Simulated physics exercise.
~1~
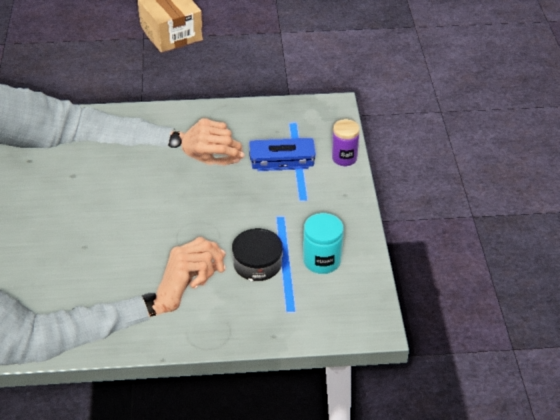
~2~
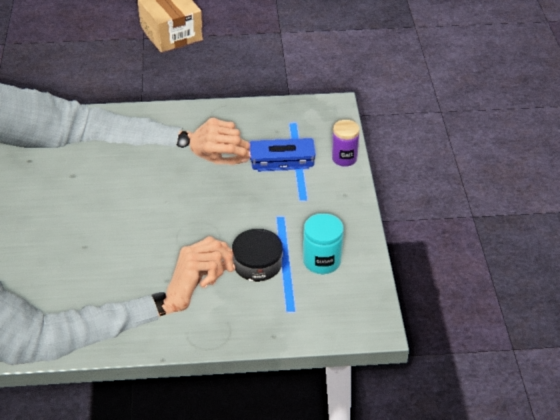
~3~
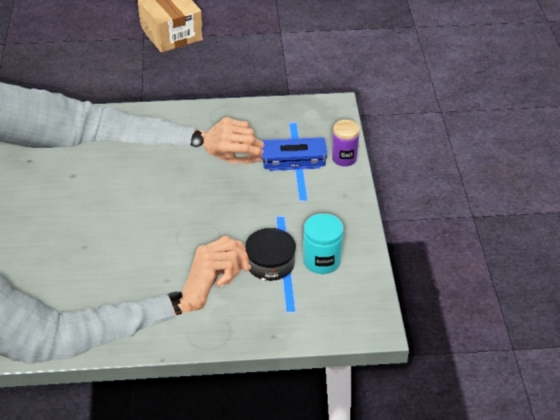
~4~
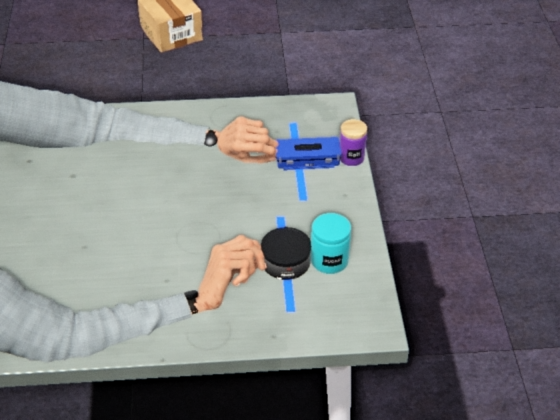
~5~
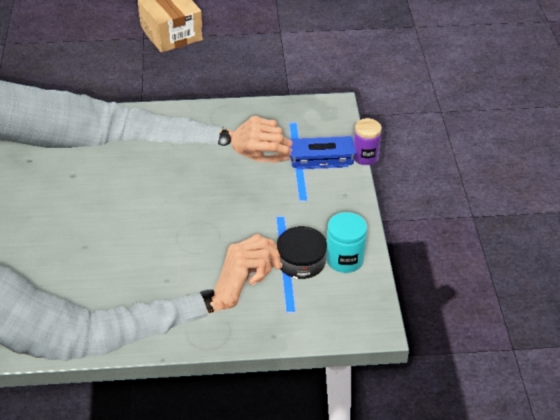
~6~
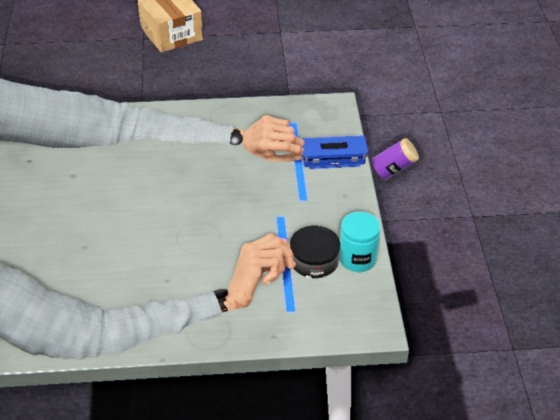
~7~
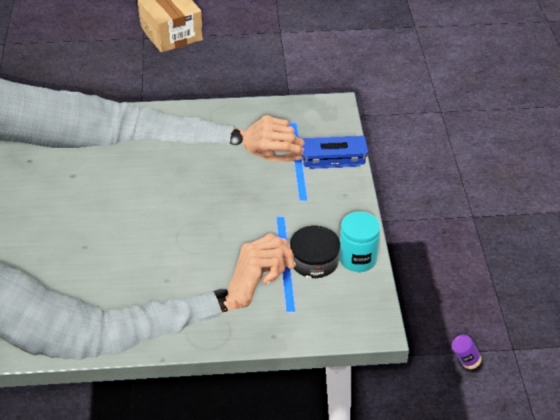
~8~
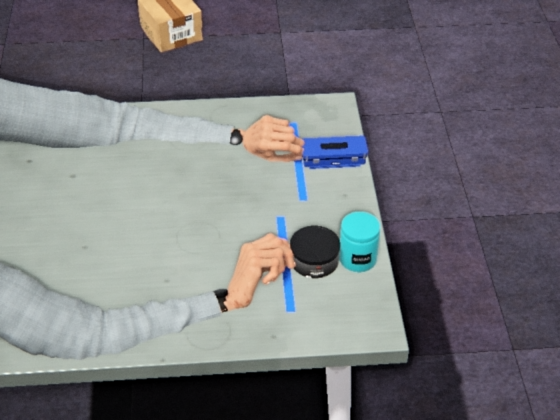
Two hands pushing a blue case and black tub right, tipping a purple jar off the table while a turquoise jar stays on.
